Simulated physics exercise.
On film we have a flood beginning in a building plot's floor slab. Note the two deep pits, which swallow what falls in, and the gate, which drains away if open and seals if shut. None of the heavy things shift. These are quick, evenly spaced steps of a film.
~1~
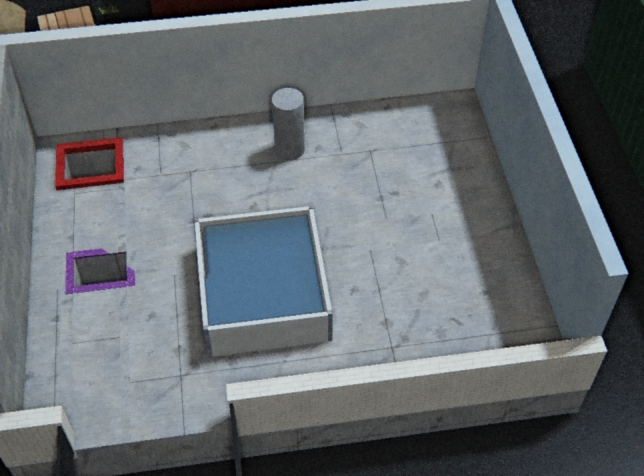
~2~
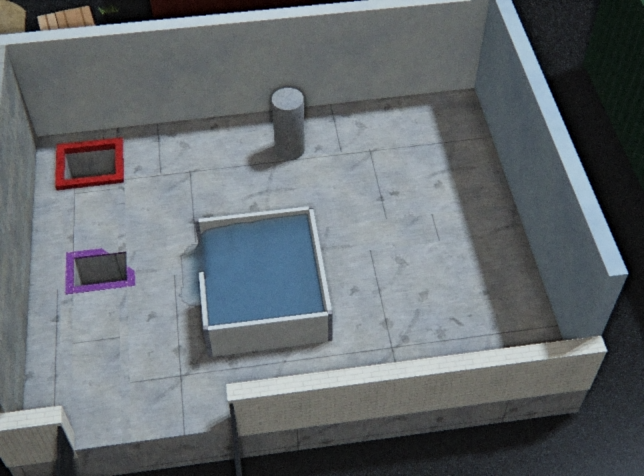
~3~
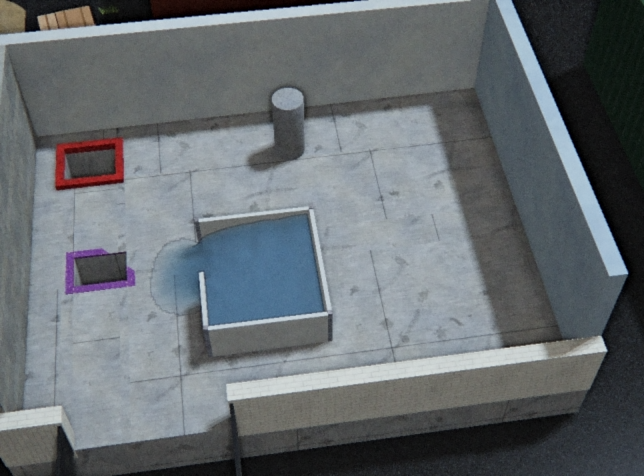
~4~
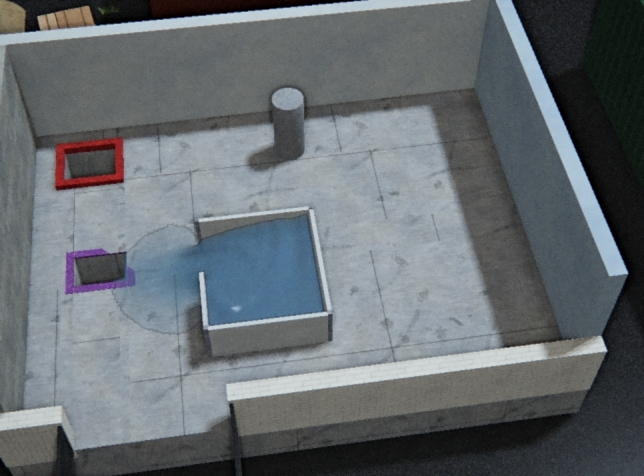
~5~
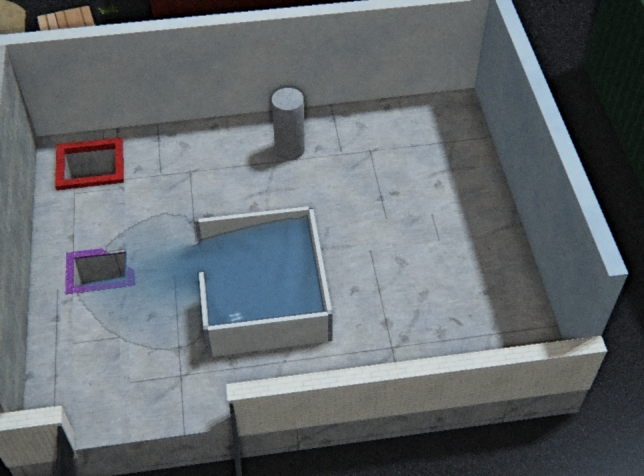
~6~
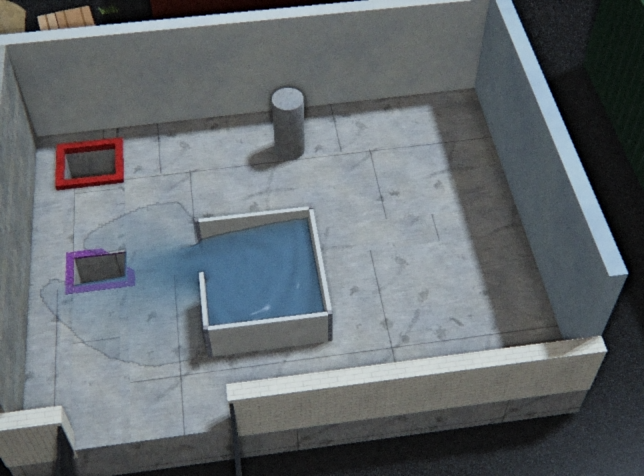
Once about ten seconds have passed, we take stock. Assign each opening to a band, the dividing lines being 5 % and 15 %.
The gate lands in the 5 to 15 % range; the red pit lands under 5 %; the purple pit lands over 15 %.
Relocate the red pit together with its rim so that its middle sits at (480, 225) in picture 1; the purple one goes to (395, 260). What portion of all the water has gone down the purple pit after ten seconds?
Purple: 2 %.
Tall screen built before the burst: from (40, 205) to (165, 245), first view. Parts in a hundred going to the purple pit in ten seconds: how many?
The purple pit gets 45 per cent.
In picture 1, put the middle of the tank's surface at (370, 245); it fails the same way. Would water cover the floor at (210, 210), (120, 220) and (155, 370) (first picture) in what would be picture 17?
So, first one got wet, second one got wet, third one got wet.
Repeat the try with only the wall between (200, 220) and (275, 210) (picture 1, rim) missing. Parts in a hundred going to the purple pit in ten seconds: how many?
Purple: 12 %.
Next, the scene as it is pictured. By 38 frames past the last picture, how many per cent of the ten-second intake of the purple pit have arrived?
Around 75 percent.
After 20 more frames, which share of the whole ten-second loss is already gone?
Near 45 in a hundred.
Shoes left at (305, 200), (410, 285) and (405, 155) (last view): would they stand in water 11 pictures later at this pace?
In that order, the three spots are high and dry, high and dry and high and dry.
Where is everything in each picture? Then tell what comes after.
In the first picture, still water in the open tank at (261, 268).
In the second picture, the front is at (198, 302), out from the gap at (204, 267).
In the third picture, the front is at (156, 294), out from the gap at (204, 267).
In the fourth picture, water pours out at (204, 267) and has run to (120, 295).
In the fifth picture, the front is at (87, 299), out from the gap at (204, 267).
In the sixth picture, the front is at (51, 297), out from the gap at (204, 267).
A moment on, water covers 20 % of the floor; the gate 0 %, the red pit 0 %, the purple pit 8 %.
Next, water covers 20 % of the floor; the gate 0 %, the red pit 0 %, the purple pit 14 %.
Then, water covers 30 % of the floor; the gate 1 %, the red pit 0 %, the purple pit 20 %.
Later, water covers 45 % of the floor; the gate 5 %, the red pit 1 %, the purple pit 30 %.
In the end, water covers 55 % of the floor; the gate 9 %, the red pit 1 %, the purple pit 41 %.
